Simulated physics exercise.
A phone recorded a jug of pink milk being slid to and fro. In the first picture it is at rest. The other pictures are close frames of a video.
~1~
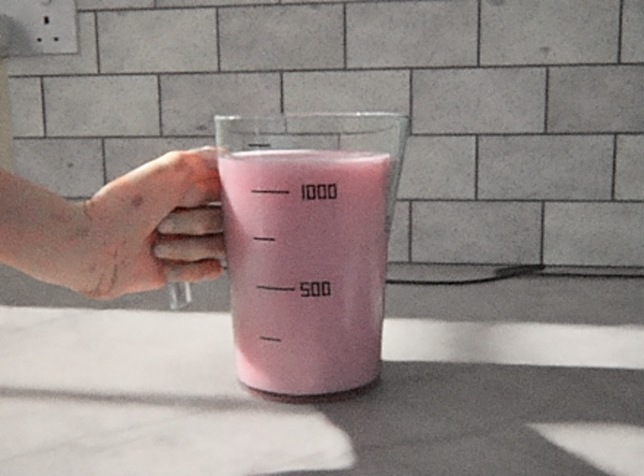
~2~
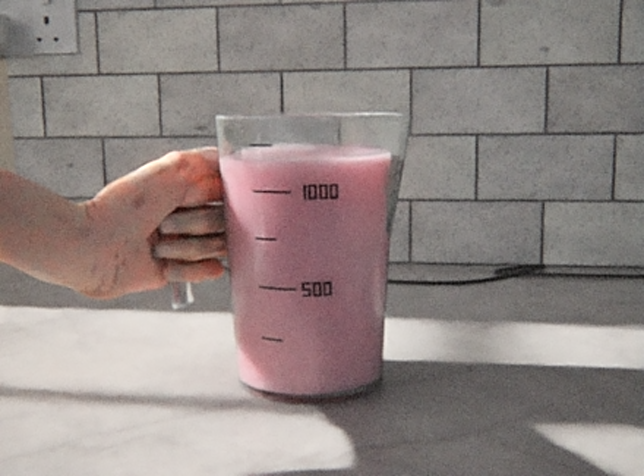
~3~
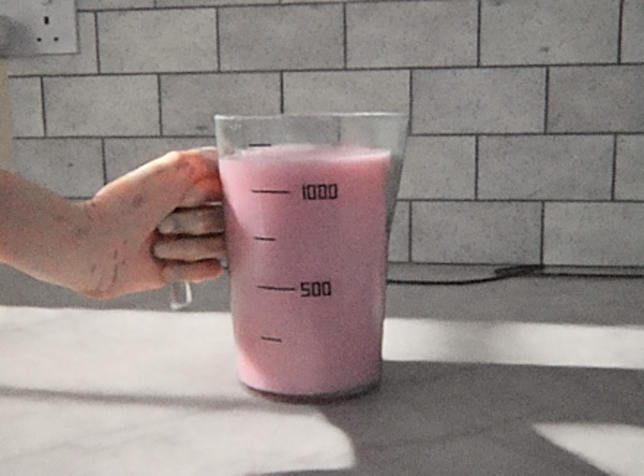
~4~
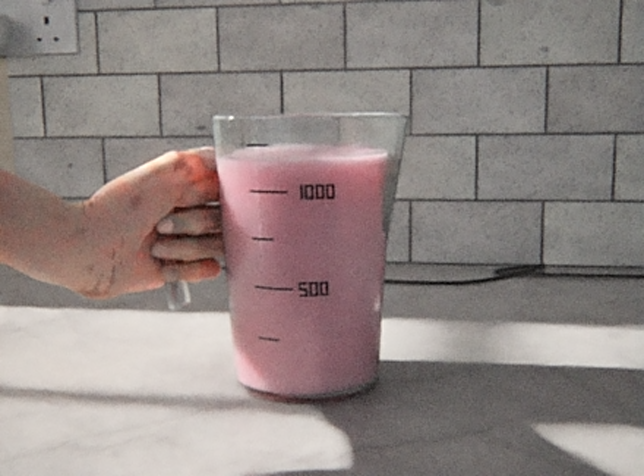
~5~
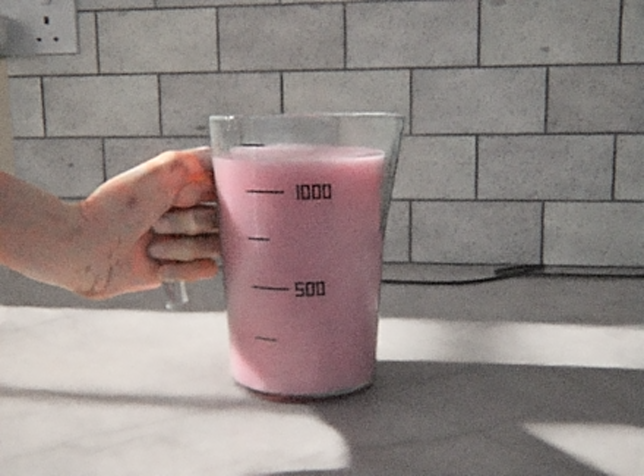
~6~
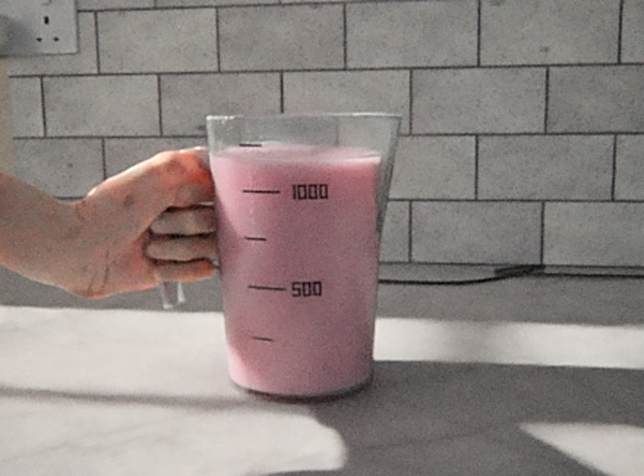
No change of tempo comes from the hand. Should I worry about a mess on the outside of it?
No, it stays dry outside.
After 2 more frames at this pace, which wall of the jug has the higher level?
That would be on the left flank.
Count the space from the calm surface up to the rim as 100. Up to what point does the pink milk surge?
The peak comes to roughly 10 percent.
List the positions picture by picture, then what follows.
In the first picture, jug (307, 245) nearly full; at rest.
In the second picture, jug nearly full, surface at (307, 156); surface about level.
In the third picture, jug (307, 245) nearly full; surface about level.
In the fourth picture, jug nearly full, surface at (304, 156); surface about level.
In the fifth picture, jug (302, 245) nearly full; surface about level.
In the sixth picture, jug nearly full, surface at (298, 156); surface about level.
Next, the highest wave so far stays far below the rim.
Finally, the highest wave so far stays far below the rim; nothing has left it.
